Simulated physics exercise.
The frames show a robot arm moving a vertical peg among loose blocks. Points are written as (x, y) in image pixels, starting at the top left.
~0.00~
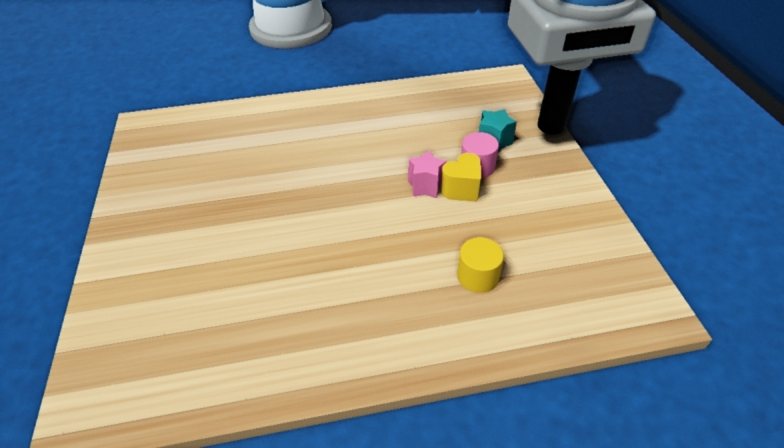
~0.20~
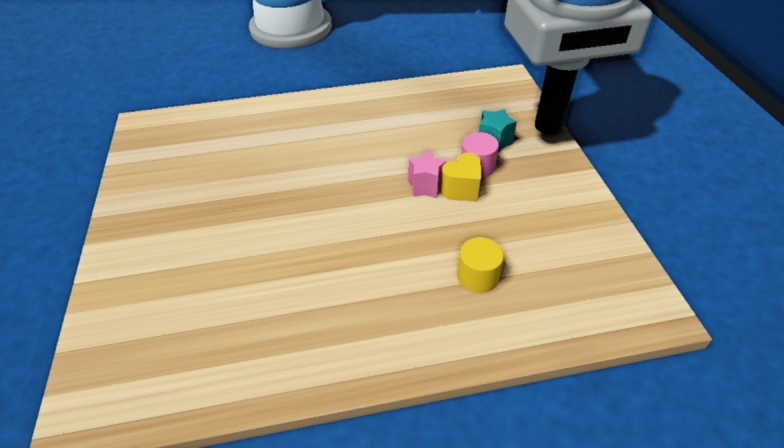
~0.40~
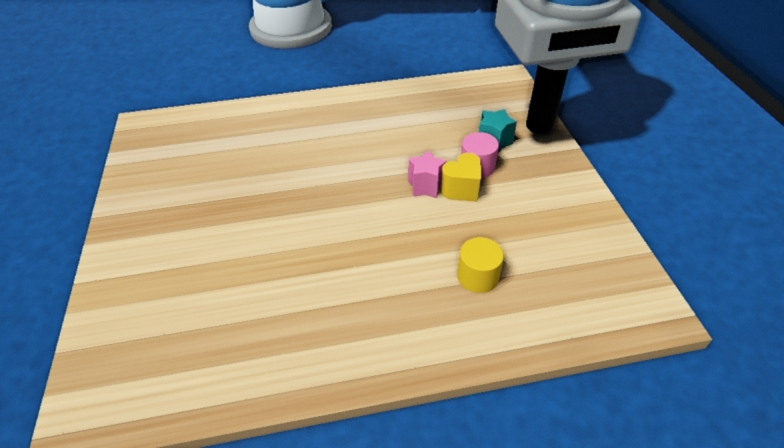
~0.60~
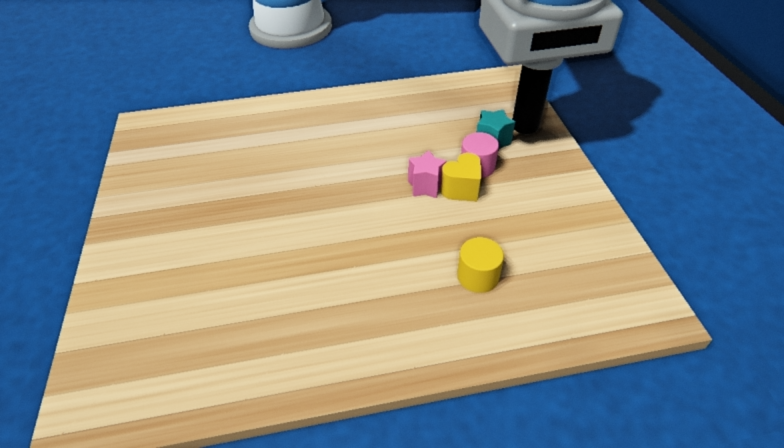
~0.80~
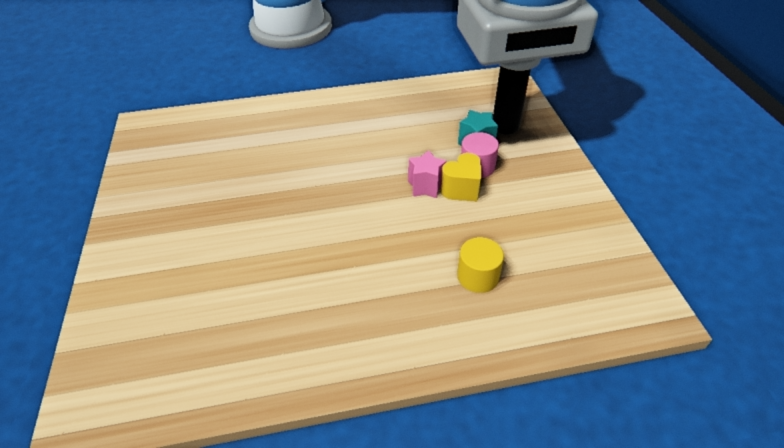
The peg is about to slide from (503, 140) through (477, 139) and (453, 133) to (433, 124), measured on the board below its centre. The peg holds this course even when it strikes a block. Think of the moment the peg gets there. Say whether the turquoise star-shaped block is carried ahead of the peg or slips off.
Beside or behind.
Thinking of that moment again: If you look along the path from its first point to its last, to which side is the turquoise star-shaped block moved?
It is pushed towards the left-hand side.
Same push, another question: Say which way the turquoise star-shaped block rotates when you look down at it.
It goes anticlockwise.
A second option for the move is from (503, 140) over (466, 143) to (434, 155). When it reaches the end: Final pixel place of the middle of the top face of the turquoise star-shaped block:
In the picture, that point is around (407, 129).
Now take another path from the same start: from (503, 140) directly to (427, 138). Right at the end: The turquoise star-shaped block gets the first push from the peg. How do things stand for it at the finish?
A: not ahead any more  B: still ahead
B
What follows on the original path. Halfway along, peg at (465, 124); turquoise star-shaped block at (440, 117).
At the end, peg at (433, 111); turquoise star-shaped block at (421, 116), turned 50° anticlockwise; pink cylinder unmoved.
